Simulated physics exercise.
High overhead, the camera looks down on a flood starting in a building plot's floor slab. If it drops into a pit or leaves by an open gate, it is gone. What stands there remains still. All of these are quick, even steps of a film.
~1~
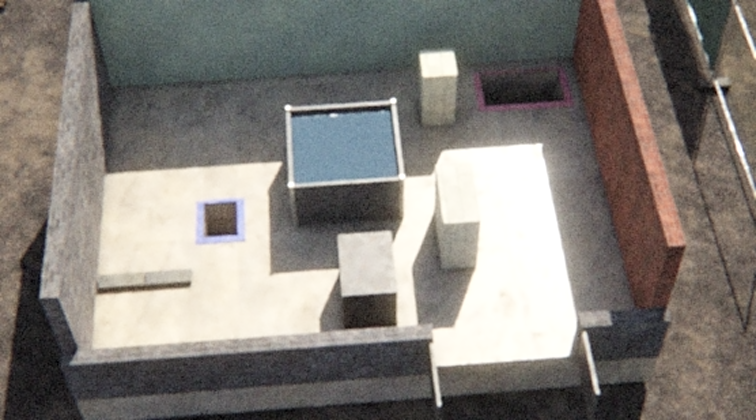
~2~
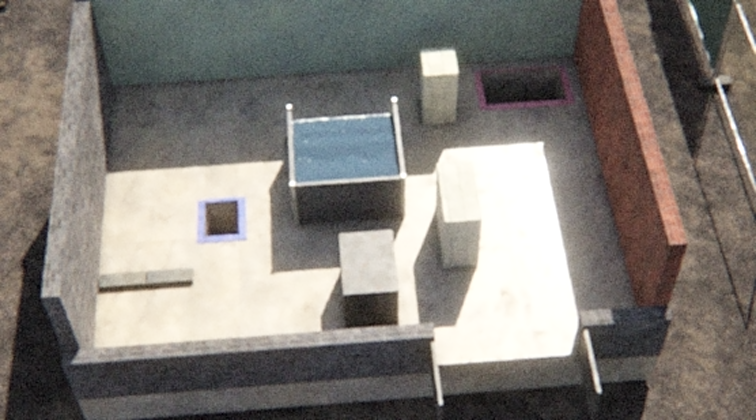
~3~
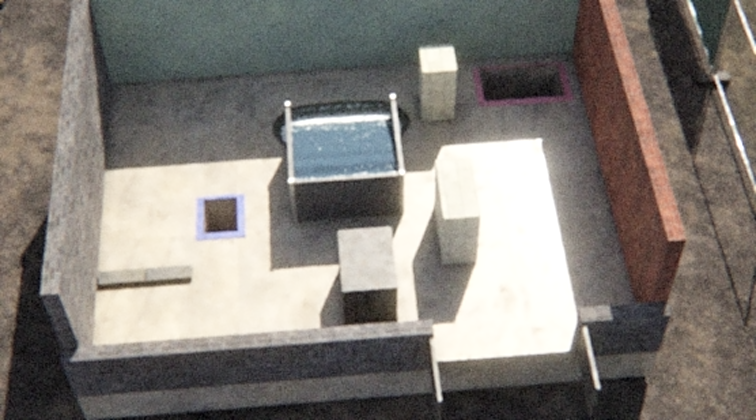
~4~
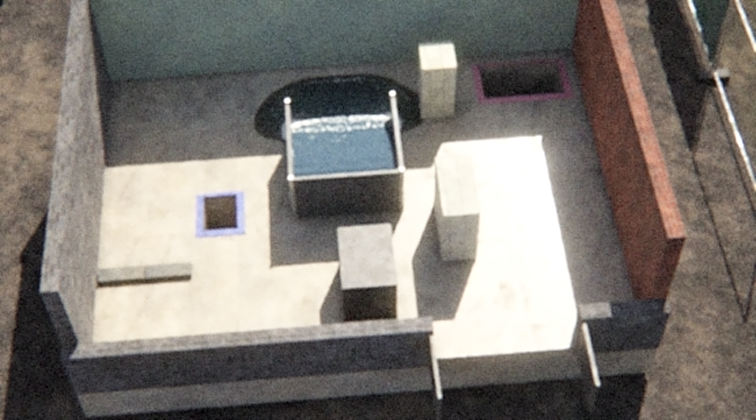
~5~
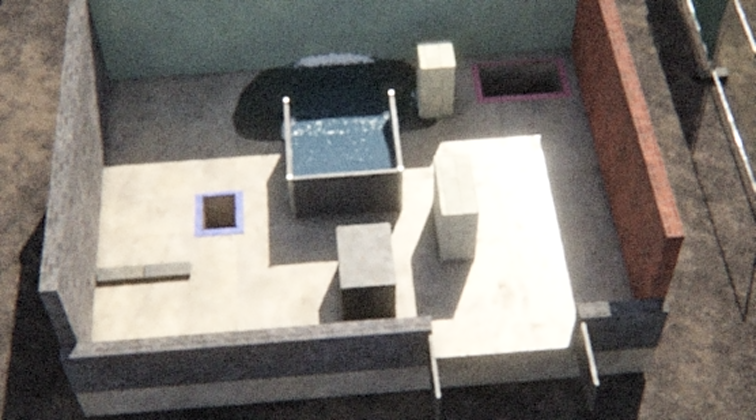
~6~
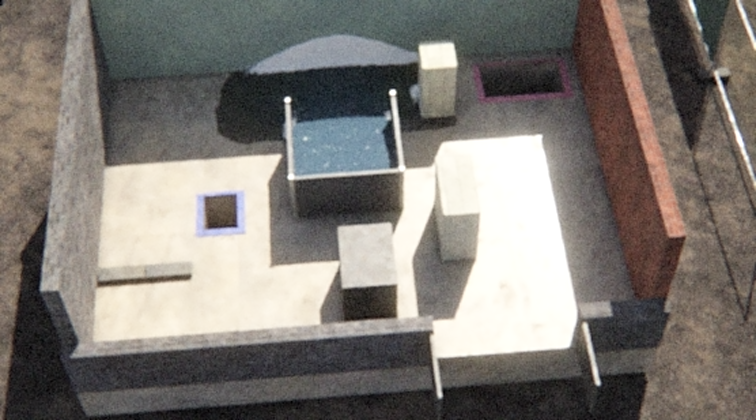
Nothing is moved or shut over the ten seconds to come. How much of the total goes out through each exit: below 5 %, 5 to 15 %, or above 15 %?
My prediction: The gate swallows below five per cent. The pink pit swallows beyond fifteen per cent. The blue pit swallows five to fifteen per cent.
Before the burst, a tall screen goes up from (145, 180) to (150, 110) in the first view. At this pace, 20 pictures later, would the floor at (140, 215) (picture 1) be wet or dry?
Submerged.
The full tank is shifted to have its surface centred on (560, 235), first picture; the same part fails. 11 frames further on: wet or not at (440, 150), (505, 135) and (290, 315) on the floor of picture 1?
Taking them as they were asked, they come out soaked, soaked, bone dry.
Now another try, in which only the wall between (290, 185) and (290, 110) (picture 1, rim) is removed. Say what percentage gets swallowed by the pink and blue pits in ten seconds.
The pink pit takes 4 per cent and the blue pit 45 per cent.
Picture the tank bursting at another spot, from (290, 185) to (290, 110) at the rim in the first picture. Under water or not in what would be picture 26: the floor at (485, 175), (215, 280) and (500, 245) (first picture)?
Taking them in order, I'd say not reached, swamped and not reached.
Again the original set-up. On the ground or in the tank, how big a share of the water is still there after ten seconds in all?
62 %.
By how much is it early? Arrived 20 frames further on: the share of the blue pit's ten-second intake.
Close to 0 percent.
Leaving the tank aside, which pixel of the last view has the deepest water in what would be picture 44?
About (111, 268).
A moment on, water covers 15 % of the floor; the gate 0 %, the pink pit 1 %, the blue pit 0 %.
Next, water covers 25 % of the floor; the gate 0 %, the pink pit 8 %, the blue pit 0 %.
Then, water covers 45 % of the floor; the gate 0 %, the pink pit 19 %, the blue pit 0 %.
Later, water covers 75 % of the floor; the gate 0 %, the pink pit 26 %, the blue pit 2 %.
In the end, water covers 85 % of the floor; the gate 2 %, the pink pit 28 %, the blue pit 8 %.
